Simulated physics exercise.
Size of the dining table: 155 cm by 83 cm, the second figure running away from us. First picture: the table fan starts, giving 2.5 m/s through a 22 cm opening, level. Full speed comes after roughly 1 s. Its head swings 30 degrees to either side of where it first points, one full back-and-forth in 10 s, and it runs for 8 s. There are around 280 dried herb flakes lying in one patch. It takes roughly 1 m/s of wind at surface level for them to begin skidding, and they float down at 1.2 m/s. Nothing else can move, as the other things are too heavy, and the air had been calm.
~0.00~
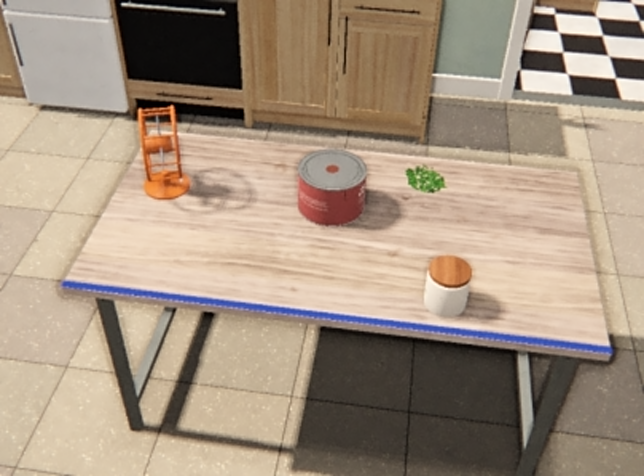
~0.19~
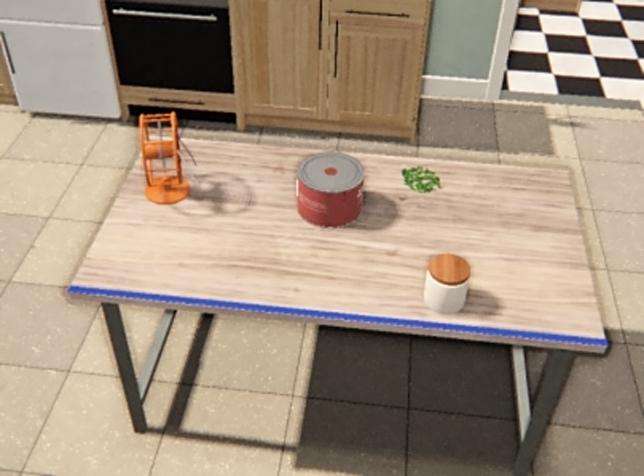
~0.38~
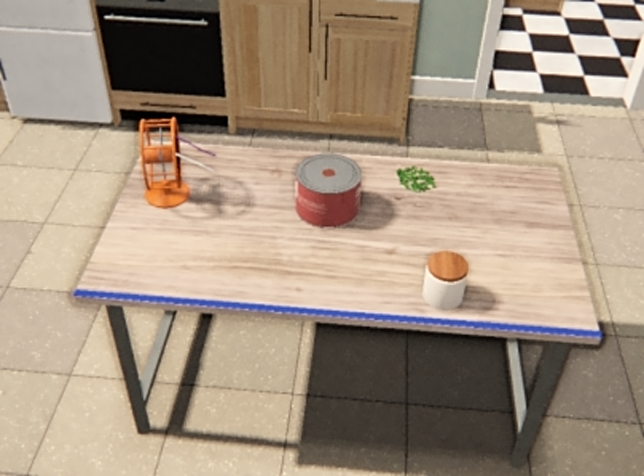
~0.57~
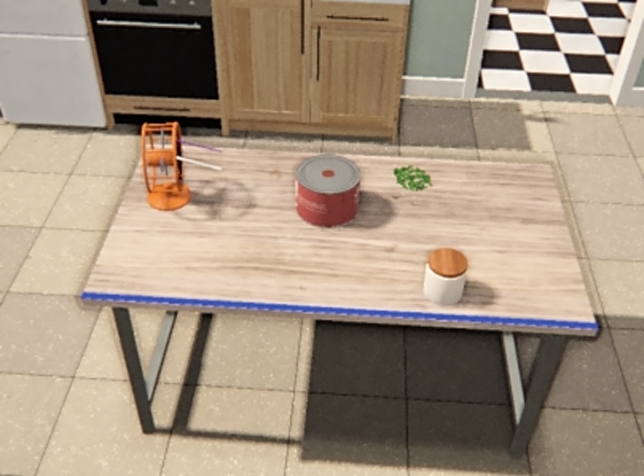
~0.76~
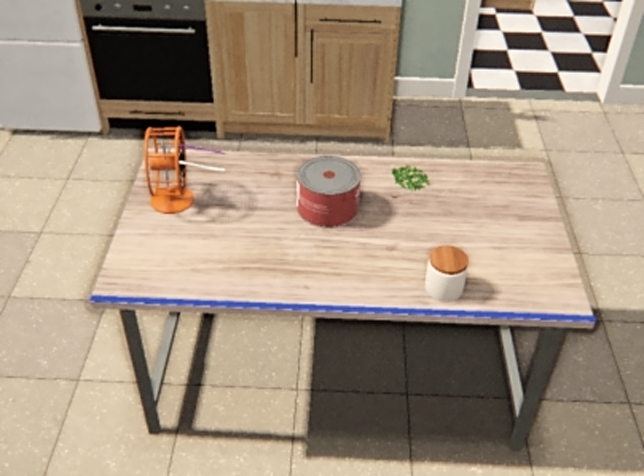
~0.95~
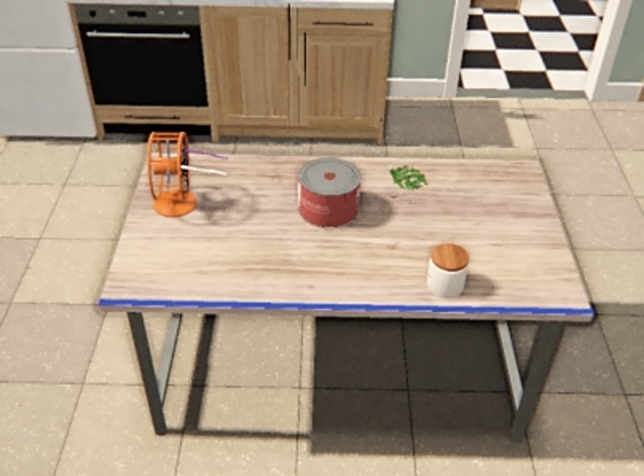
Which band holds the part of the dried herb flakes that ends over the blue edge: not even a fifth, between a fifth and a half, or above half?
Under a fifth.
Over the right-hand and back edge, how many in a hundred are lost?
60 % right-hand and 10 % back.
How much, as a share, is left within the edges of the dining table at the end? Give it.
About 30 percent of them remain.
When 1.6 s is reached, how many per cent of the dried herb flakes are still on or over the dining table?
Around 100 %.
After 1.6 s the count stands so, 0 % are over the blue edge; the middle of those left on the top is near (408, 178).
After 2.6 s the count stands so, 0 % are over the blue edge; the middle of those left on the top is near (409, 178).
After 4.4 s the count stands so, 0 % are over the blue edge; the middle of those left on the top is near (414, 178).
After 8.0 s, at the end, 0 % are over the blue edge; the middle of those left on the top is near (517, 205).
